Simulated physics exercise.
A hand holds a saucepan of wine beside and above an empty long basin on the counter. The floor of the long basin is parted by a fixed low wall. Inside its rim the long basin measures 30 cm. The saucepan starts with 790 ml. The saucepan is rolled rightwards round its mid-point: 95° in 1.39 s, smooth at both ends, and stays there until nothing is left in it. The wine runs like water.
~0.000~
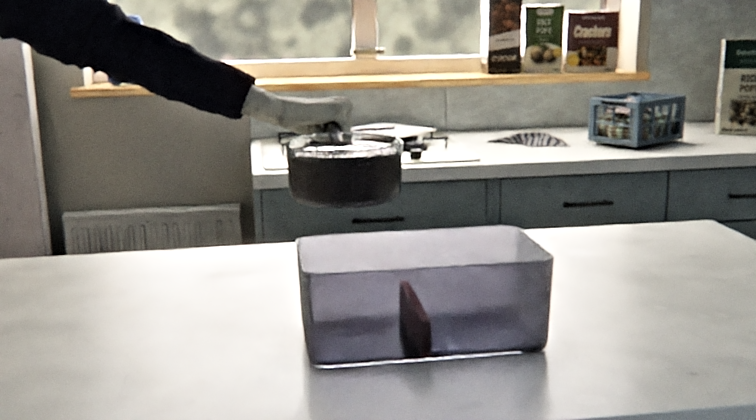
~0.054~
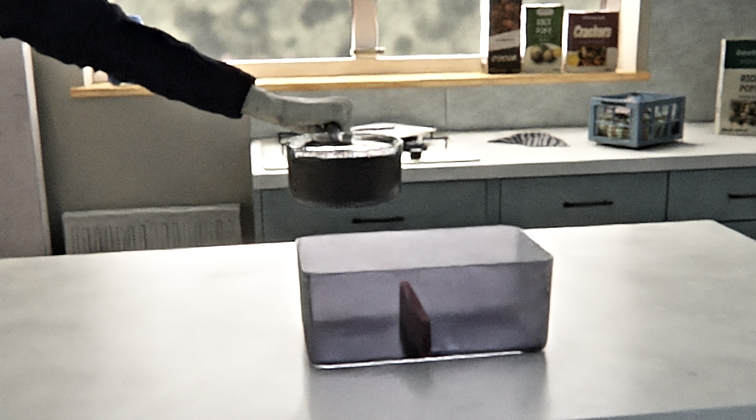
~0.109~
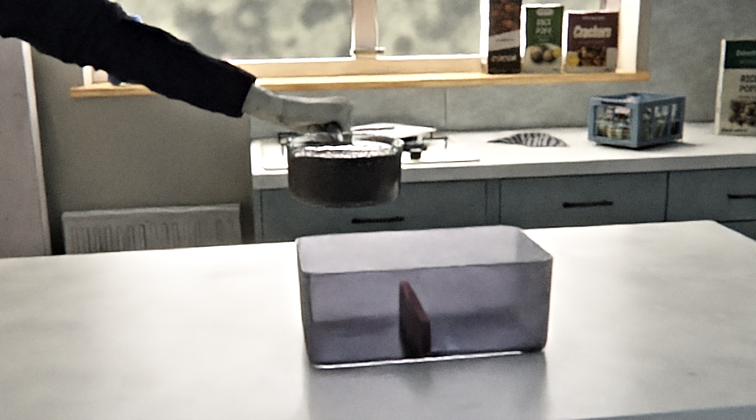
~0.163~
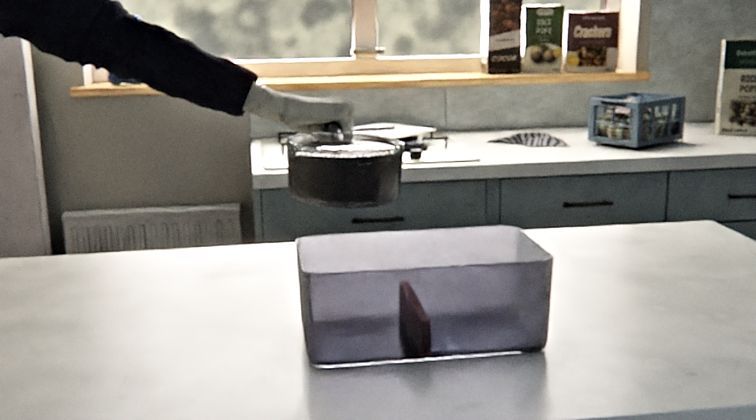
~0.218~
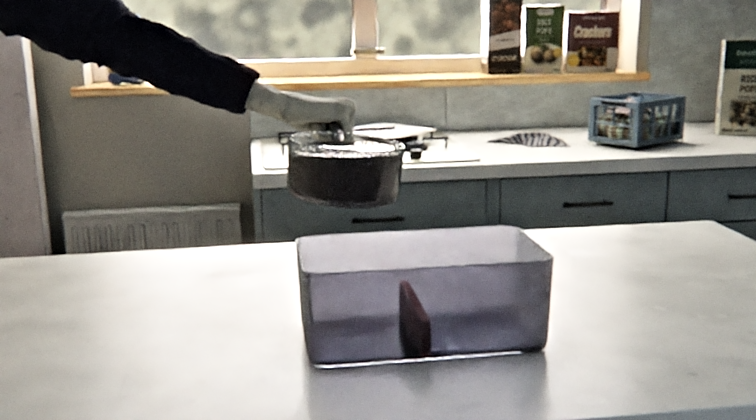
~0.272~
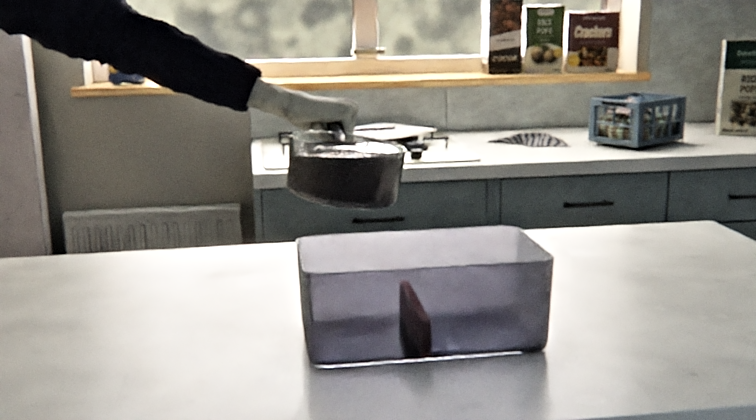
To begin with, a gloved hand holds a dark saucepan level, above and beside a long, see-through basin on the counter, with a dark reddish divider standing inside it. The saucepan barely moves at first, then slowly tilts a little rightwards, its right side dipping slightly while the basin stays still.
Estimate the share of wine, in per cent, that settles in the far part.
About 88 per cent.
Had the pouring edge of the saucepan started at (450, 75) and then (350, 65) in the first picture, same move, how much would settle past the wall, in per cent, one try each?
In turn about 80 and 65 per cent.
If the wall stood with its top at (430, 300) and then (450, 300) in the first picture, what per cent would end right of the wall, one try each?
In turn about 75 and 55 per cent.
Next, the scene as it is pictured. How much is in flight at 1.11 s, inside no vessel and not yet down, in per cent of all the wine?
Near 7 in a hundred.
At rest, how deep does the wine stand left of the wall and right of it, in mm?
Some 4 mm on the left and 30 mm on the right.
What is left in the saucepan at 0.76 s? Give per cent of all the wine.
Near 62 in a hundred.
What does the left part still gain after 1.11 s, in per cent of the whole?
Near 10 in a hundred.
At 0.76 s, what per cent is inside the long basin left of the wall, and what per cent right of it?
Near 0 on the left, 14 on the right.
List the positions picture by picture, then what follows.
The first picture shows tilt 0°; pouring edge (401, 141); surface from (288, 152) to (398, 147); the long basin's rim runs from (300, 256) to (535, 243); the wall's top is at (414, 300).
The second picture shows tilt 0°; pouring edge (401, 142); surface from (289, 152) to (398, 148).
The third picture shows tilt 1°; pouring edge (401, 143); surface from (289, 152) to (398, 148).
The fourth picture shows tilt 3°; pouring edge (402, 144); surface from (290, 151) to (399, 149).
The fifth picture shows tilt 6°; pouring edge (403, 147); surface from (291, 152) to (399, 149).
The sixth picture shows tilt 9°; pouring edge (404, 150); surface from (291, 152) to (402, 149).
After 0.76 s the tilt is 54° and 62 per cent is still to pour, 0 is left of the wall and 15 right of it.
After 1.11 s the tilt is 86° and 15 per cent is still to pour, 2 is left of the wall and 76 right of it.
After 1.49 s the tilt is 95° and 2 per cent is still to pour, 9 is left of the wall and 88 right of it.
After 1.89 s the tilt is 95° and 0 per cent is still to pour, 11 is left of the wall and 88 right of it.
In the end 12 per cent lies left of the wall, 88 right of it and 0 outside.
